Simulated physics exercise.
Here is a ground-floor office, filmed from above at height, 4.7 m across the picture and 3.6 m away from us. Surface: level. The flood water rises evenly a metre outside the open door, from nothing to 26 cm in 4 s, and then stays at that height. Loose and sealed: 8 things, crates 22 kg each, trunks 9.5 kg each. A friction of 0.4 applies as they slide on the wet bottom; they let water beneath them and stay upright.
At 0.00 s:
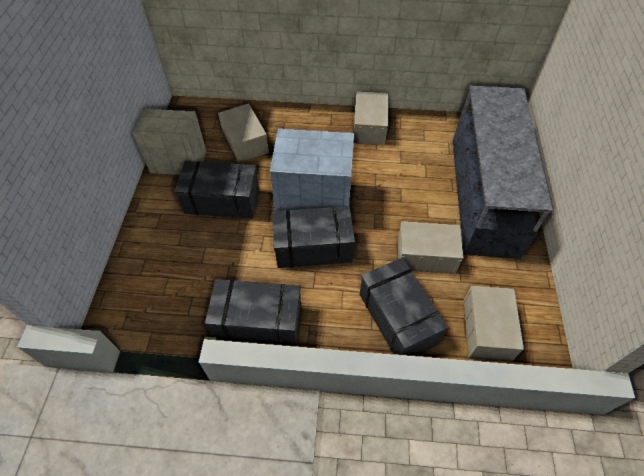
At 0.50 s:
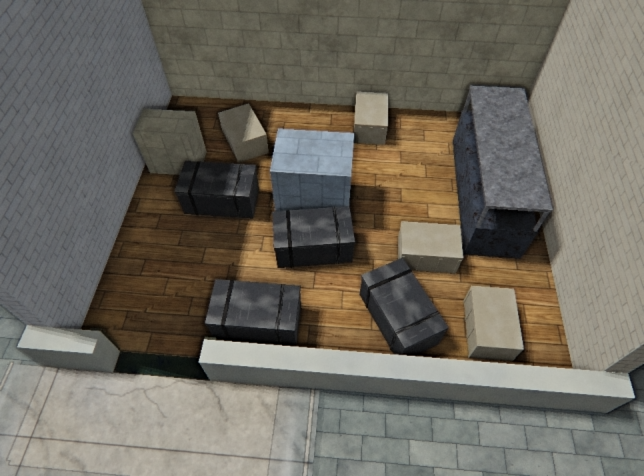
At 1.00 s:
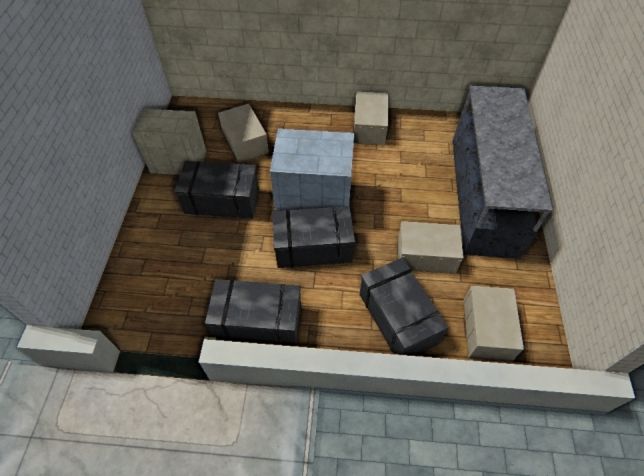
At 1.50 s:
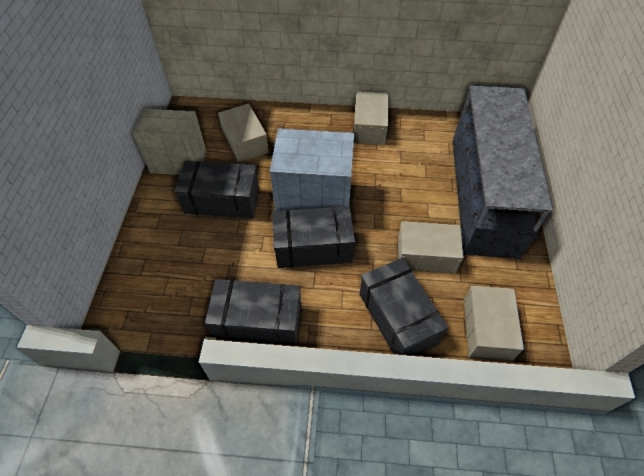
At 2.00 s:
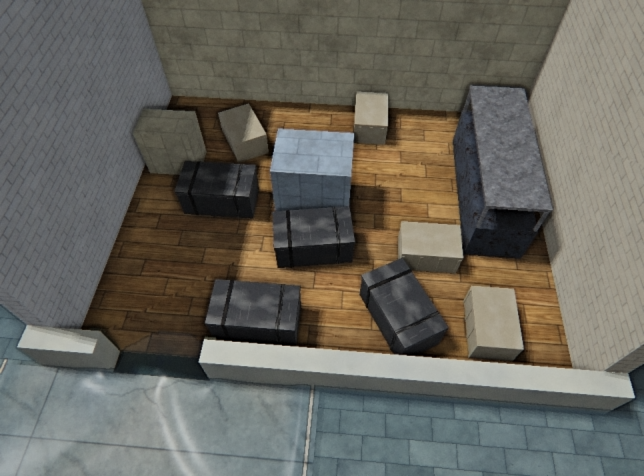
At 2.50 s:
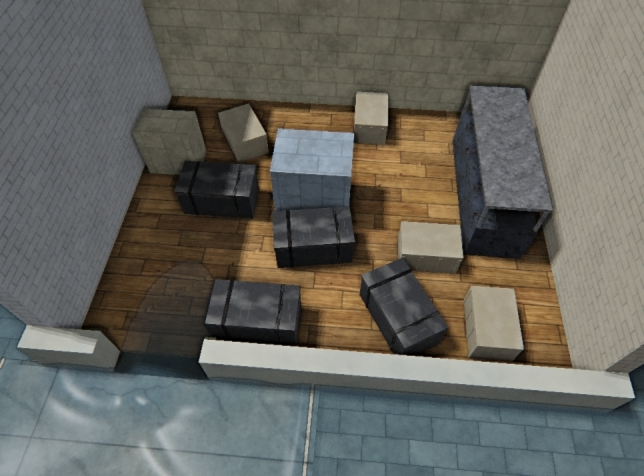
A walled room with a wooden floor, dark trunks and pale crates stayed still while bluish water spread over the paving outside, then crept through the doorway gap onto the floor at lower left.
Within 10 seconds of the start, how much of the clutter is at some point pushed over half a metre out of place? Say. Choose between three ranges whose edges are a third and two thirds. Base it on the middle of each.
The range is the middle one, a third to two thirds.
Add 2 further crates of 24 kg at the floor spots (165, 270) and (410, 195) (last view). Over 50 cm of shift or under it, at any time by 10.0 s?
Well, the first one tops the mark, and the second stays under the mark.
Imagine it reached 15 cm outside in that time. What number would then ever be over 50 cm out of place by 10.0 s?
It would come to 2 of them.
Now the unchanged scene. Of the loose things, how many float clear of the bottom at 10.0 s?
6 of them.
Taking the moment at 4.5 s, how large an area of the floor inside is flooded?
My estimate is roughly 5.5 m2.
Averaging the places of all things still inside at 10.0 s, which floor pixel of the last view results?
Roughly at (382, 231).
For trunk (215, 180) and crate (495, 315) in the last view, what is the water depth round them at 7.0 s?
Roughly 8 and 0 cm.
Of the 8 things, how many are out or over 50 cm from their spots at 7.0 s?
My count gives 3.
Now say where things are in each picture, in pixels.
A crate at (372, 108) rests on the ground; a crate at (242, 123), on the bottom; water covers 0.0 m2; 0 of 8 have shifted, in the first picture.
A crate at (372, 108) rests on the ground; a crate at (242, 123), on the bottom; 0.0 m2 under water; 0 of 8 have shifted, in the second picture.
A crate at (372, 108) rests on the ground; a crate at (242, 123), on the bottom; 0.0 m2 under water; 0 of 8 have shifted, in the third picture.
A crate at (372, 108) rests on the ground; a crate at (242, 123) rests on the ground; 0.0 m2 under water; 0 of 8 have shifted, in the fourth picture.
A crate at (372, 108), on the bottom; a crate at (242, 123) rests on the ground; water covers 0.1 m2; 0 of 8 have shifted, in the fifth picture.
A crate at (372, 108) rests on the ground; a crate at (242, 123) rests on the ground; 0.7 m2 under water; 0 of 8 have shifted, in the sixth picture.
After 3.5 s 0 of 8 are over 50 cm from their spots; 0 afloat.
After 4.5 s 0 of 8 are over 50 cm from their spots; 1 afloat.
After 7.0 s 3 of 8 are over 50 cm from their spots; 3 afloat.
After 10.0 s 5 of 8 are over 50 cm from their spots, and 5 have been at some point; 6 afloat.
